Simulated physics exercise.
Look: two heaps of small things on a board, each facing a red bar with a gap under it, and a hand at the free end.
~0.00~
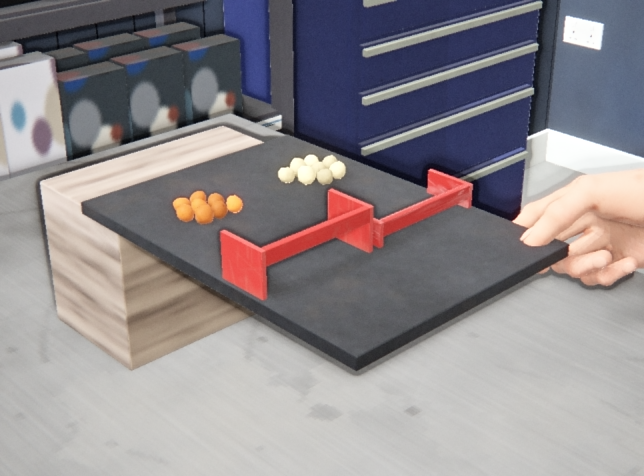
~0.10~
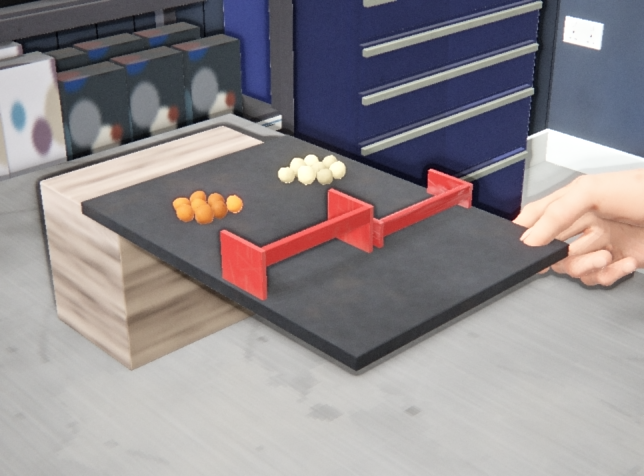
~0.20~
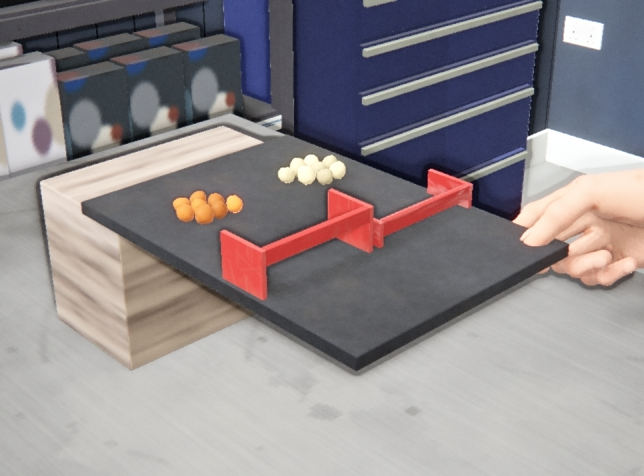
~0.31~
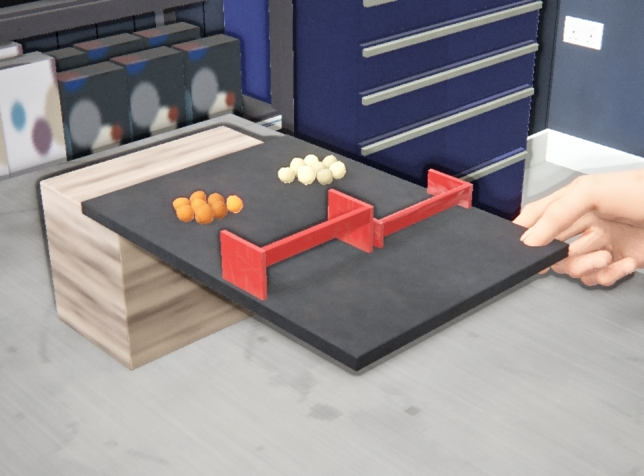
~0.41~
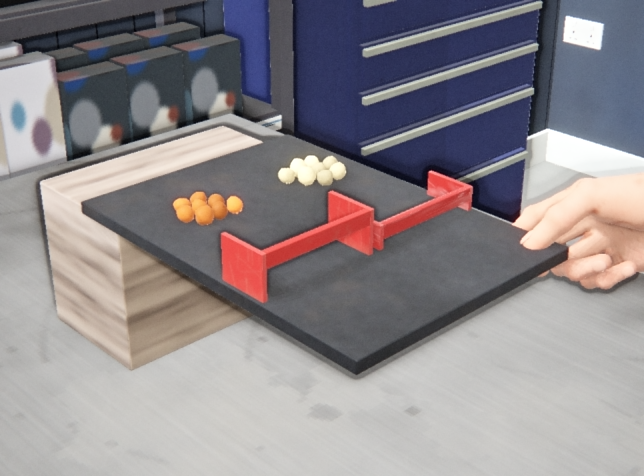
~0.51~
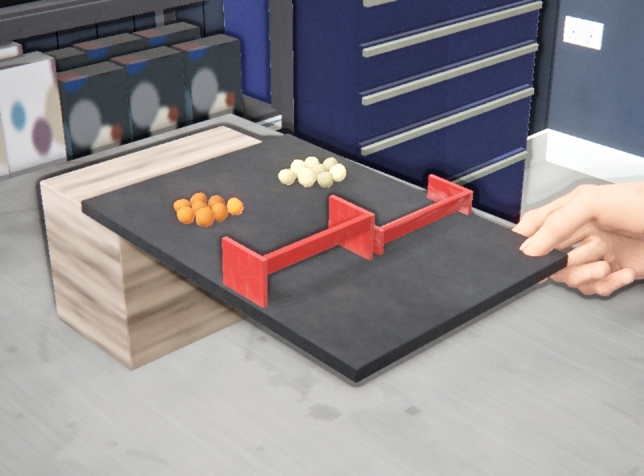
On a workbench, a hand slightly lowers a dark board holding orange and cream pieces.
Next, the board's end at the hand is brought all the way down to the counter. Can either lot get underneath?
The near lot gets under; the far lot is held back.
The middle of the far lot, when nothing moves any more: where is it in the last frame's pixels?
Resting centre, last frame: Approx. (402, 306) px.
After 0.90 s, board sloping at 10°; near lot where it was; far lot where it was.
After 1.40 s, board sloping at 21°; near lot most past its gate; far lot has reached its gate.
After 1.94 s, board resting at 30°; near lot all past its gate; far lot has reached its gate.
At rest (2.9 s), board resting at 30°; near lot all past its gate; far lot gathered behind its gate.
